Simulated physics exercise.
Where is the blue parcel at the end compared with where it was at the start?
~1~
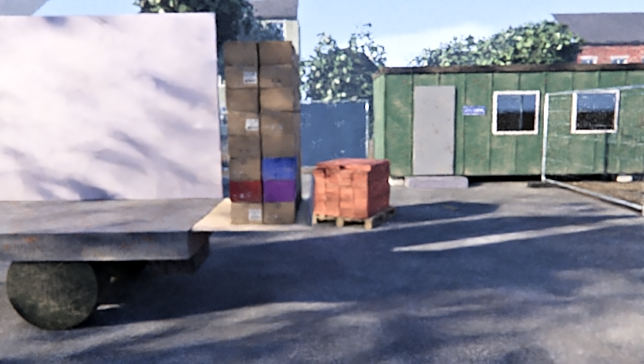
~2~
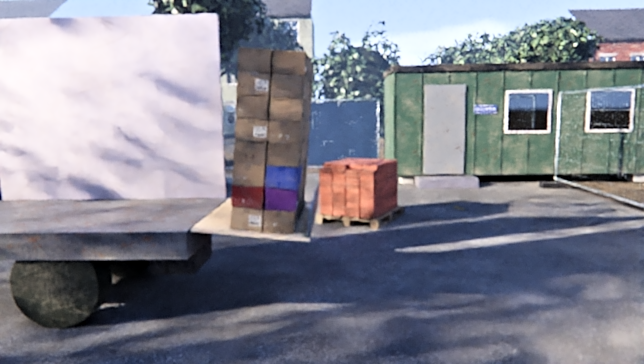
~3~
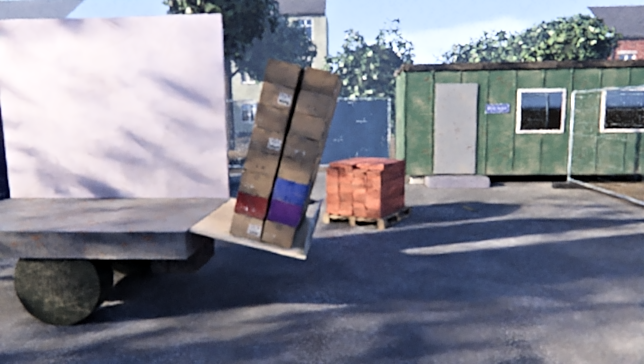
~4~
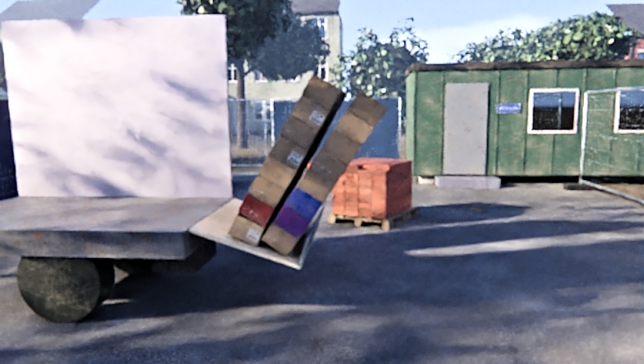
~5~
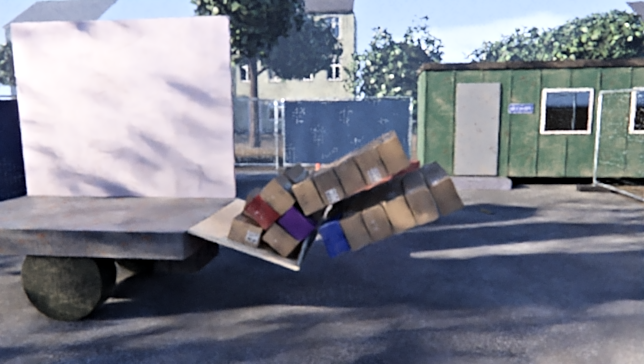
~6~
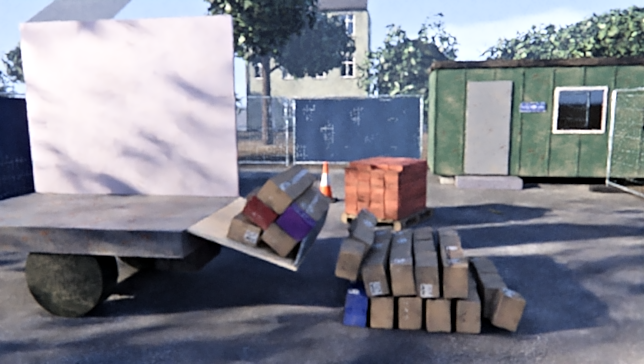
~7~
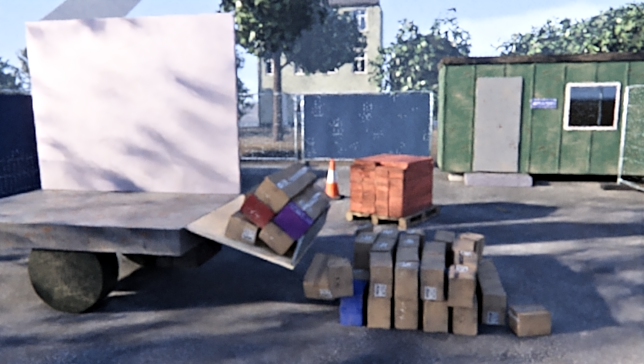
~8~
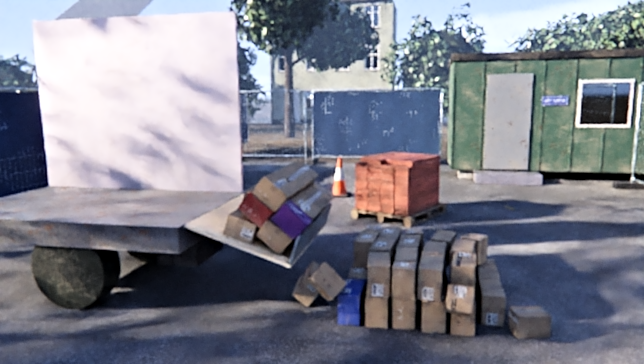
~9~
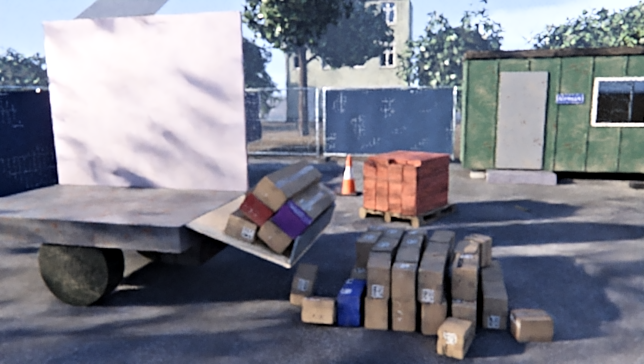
At the start the blue parcel was low in the upright stack on the tail lift, just above the purple one. By the end it was down on the ground, toward the left side of the spilled parcels.
